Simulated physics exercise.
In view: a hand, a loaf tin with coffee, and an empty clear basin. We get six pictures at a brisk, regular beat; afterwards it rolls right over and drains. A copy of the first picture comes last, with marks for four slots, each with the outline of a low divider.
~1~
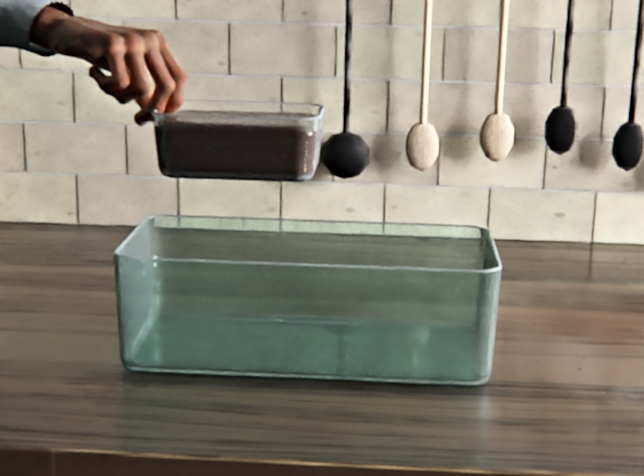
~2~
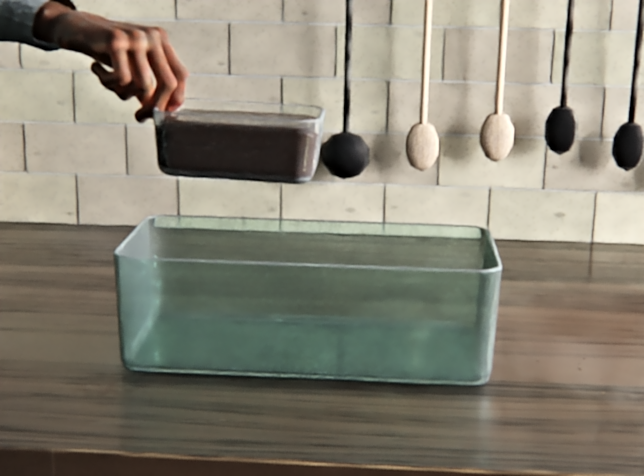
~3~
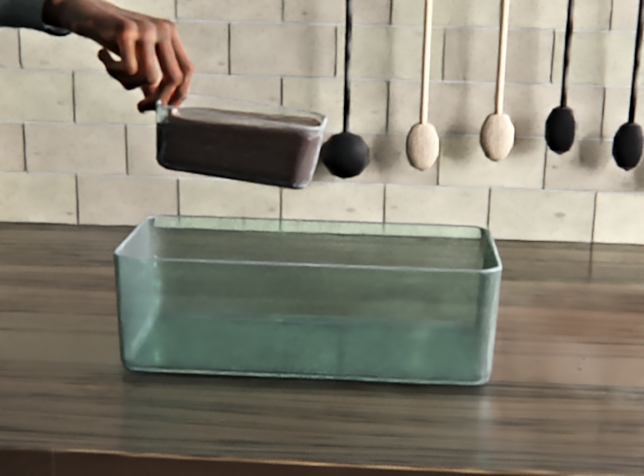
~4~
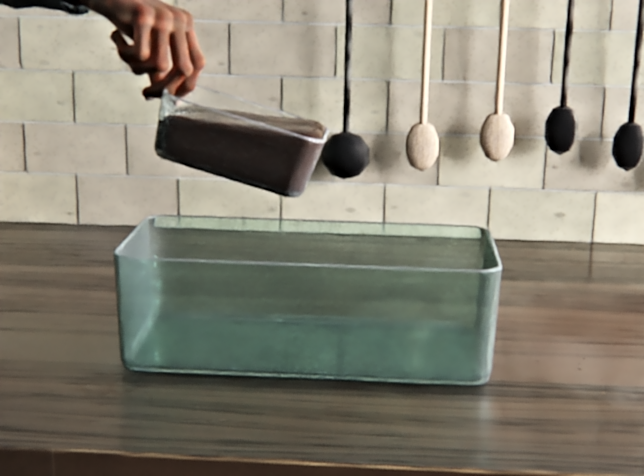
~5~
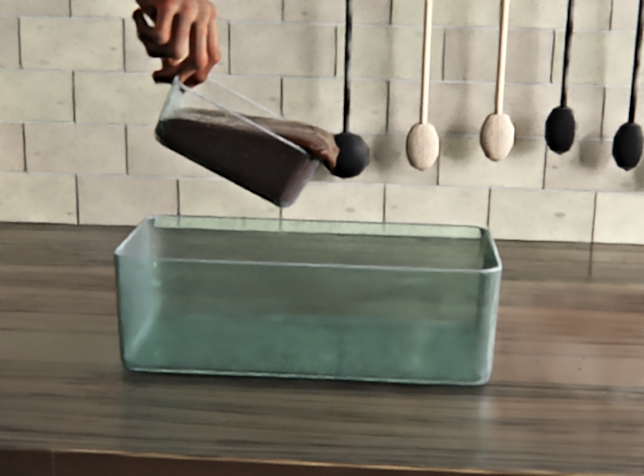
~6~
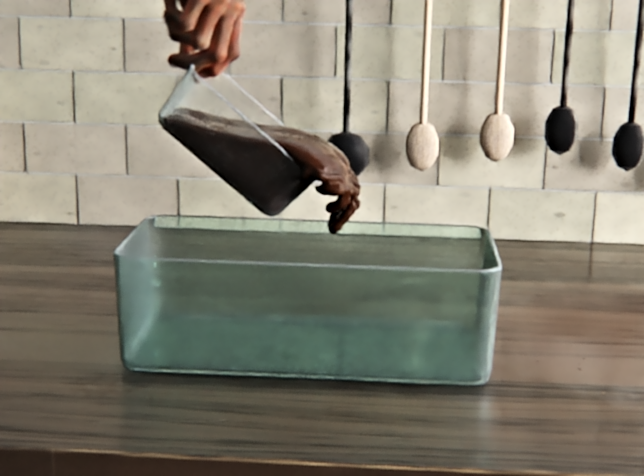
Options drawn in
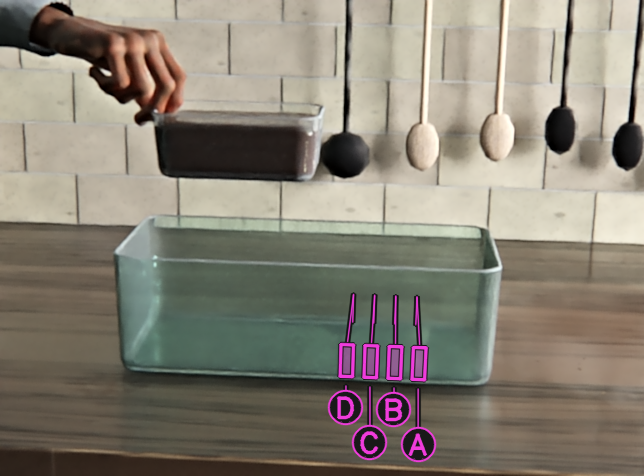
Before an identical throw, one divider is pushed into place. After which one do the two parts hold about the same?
I would pick slot C.
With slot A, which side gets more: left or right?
The left side.
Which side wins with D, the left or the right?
The right one.
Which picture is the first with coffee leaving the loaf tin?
Picture 4.
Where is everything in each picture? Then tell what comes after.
Upright, lip at (319, 111); basin from (121, 367) to (490, 383); nothing has left yet.
Upright, lip at (320, 113); nothing has left yet.
Tipped about 7°, lip at (322, 121); nothing has left yet.
Tipped about 16°, lip at (324, 133); coffee is over the lip, down to (319, 131).
Tipped about 27°, lip at (324, 149); coffee is over the lip, down to (331, 160).
Tipped about 40°, lip at (319, 168); coffee is over the lip, down to (334, 226).
On the marked copy, A at (418, 388); B at (393, 387); C at (369, 386); D at (345, 385).
With A, about 87 % ends left of the wall and 12 % right of it.
With B, about 77 % ends left of the wall and 19 % right of it; 4 % is lost outside.
With C, about 52 % ends left of the wall and 47 % right of it.
With D, about 32 % ends left of the wall and 68 % right of it.
